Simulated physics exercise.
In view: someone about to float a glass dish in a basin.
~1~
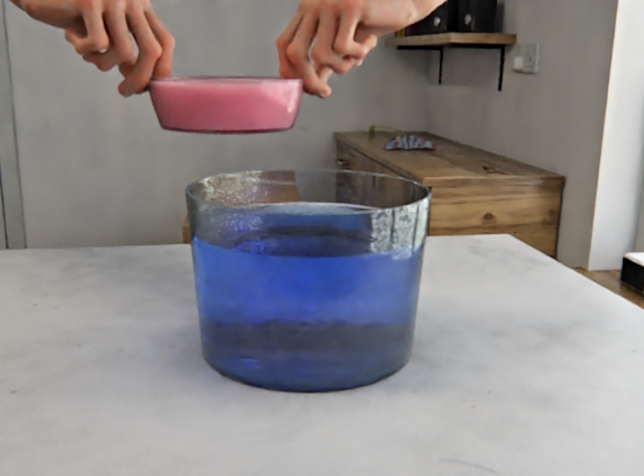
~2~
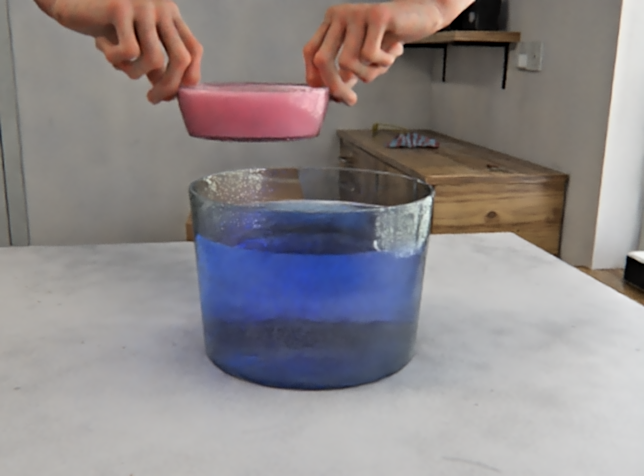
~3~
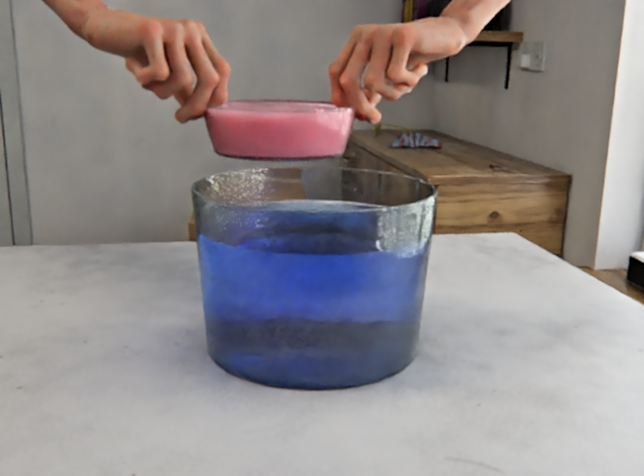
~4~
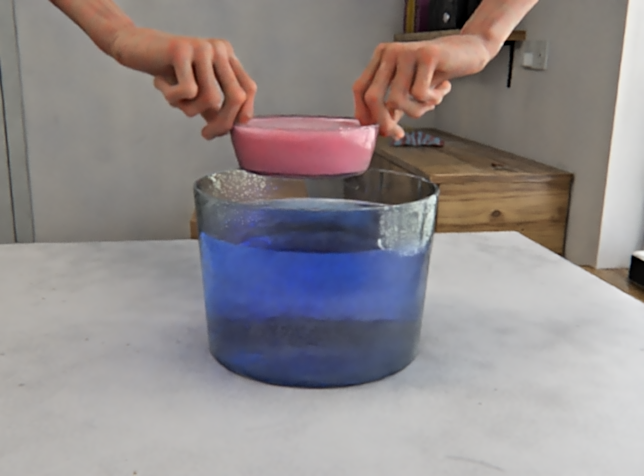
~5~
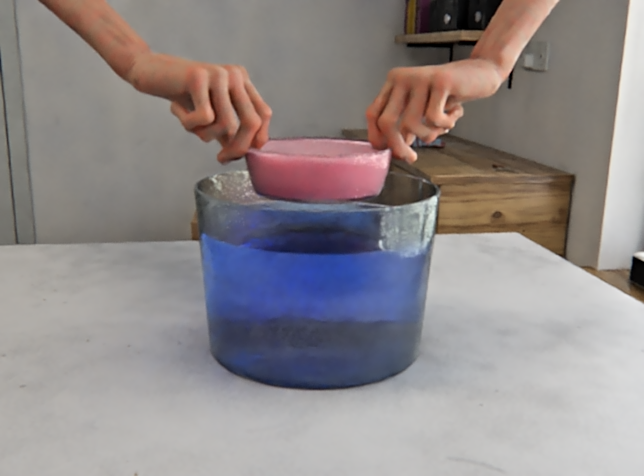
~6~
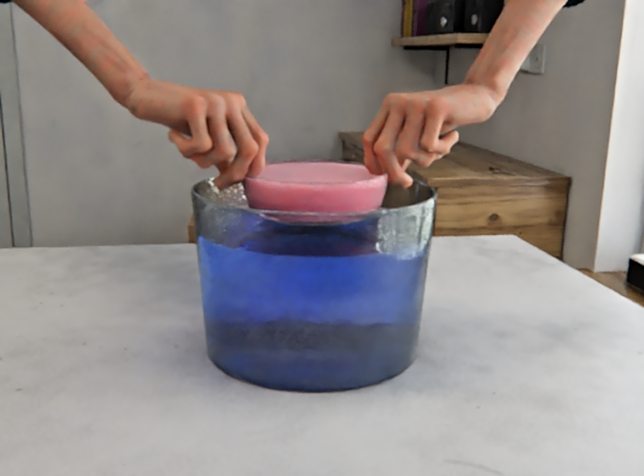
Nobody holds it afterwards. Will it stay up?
The dish goes under.
Shortly, the dish dips into the dyed water.
Then, dyed water pours in over its rim.
At the finish, the dish lies on the bottom.
